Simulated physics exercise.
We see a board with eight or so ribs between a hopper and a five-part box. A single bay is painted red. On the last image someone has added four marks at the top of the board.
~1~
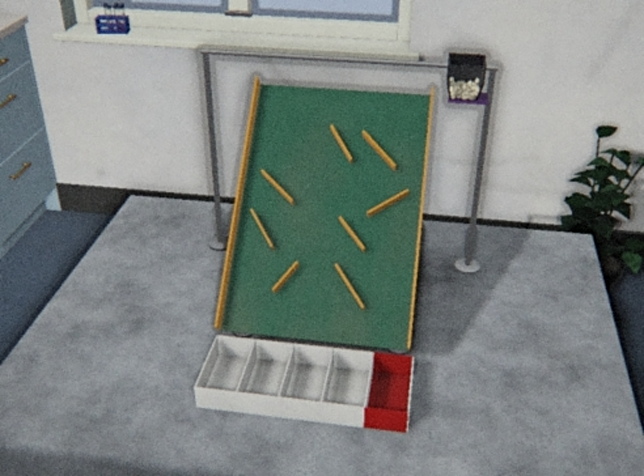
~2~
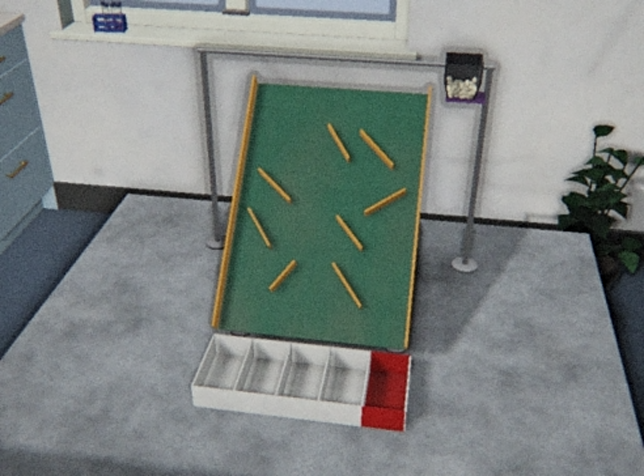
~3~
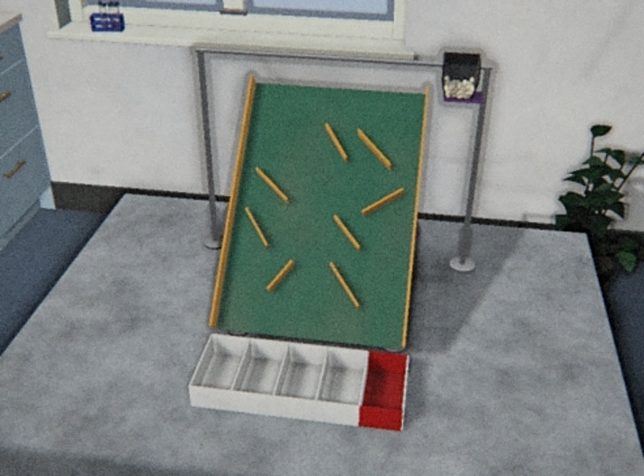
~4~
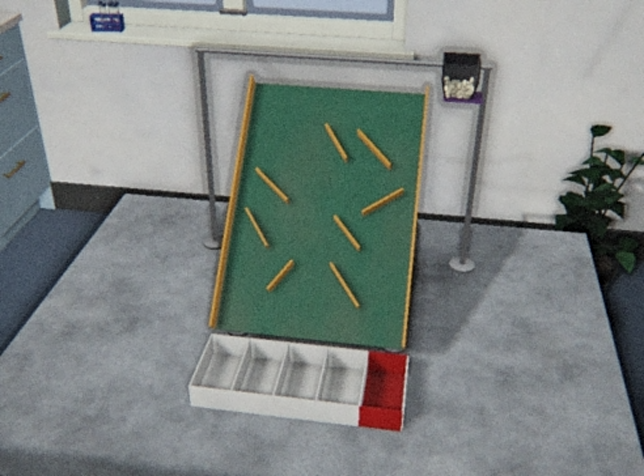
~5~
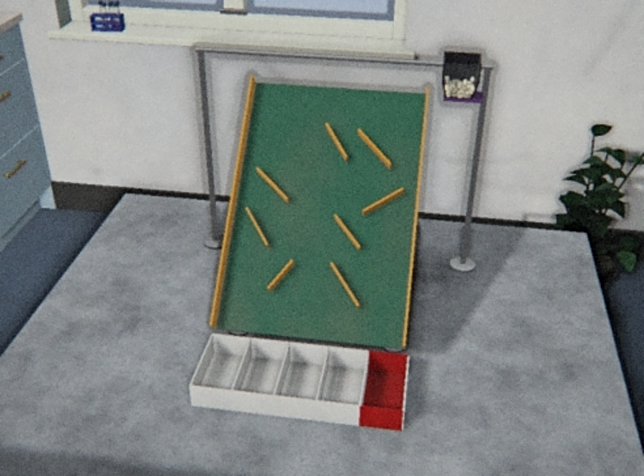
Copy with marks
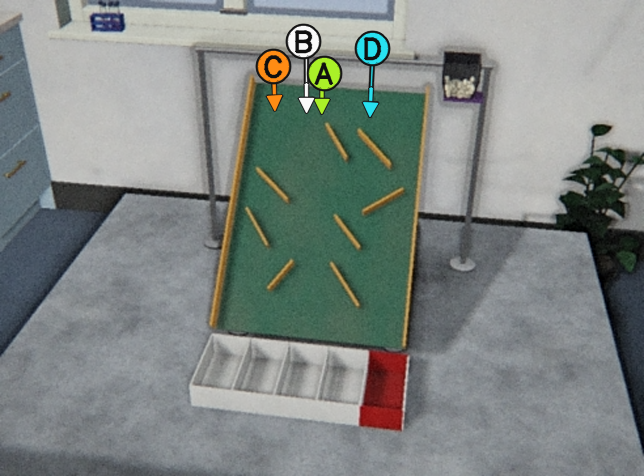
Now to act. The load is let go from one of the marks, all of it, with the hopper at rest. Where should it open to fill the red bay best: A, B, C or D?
Mark D.
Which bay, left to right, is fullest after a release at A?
The third from the left.
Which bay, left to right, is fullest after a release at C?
The first from the left.
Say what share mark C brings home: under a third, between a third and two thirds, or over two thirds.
Mark C gives under a third.
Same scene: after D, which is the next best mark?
That would be A.
On the marked copy, mark A meets the board at (321, 108); mark B meets the board at (306, 107); mark C meets the board at (274, 105); mark D meets the board at (370, 111).
For mark A, about a quarter in the red bay, most in other bays.
For mark B, none in the red bay, nearly all in other bays, a stray few held on the board.
For mark C, a small part in the red bay, nearly all in other bays.
For mark D, most in the red bay, a small part held on the board.
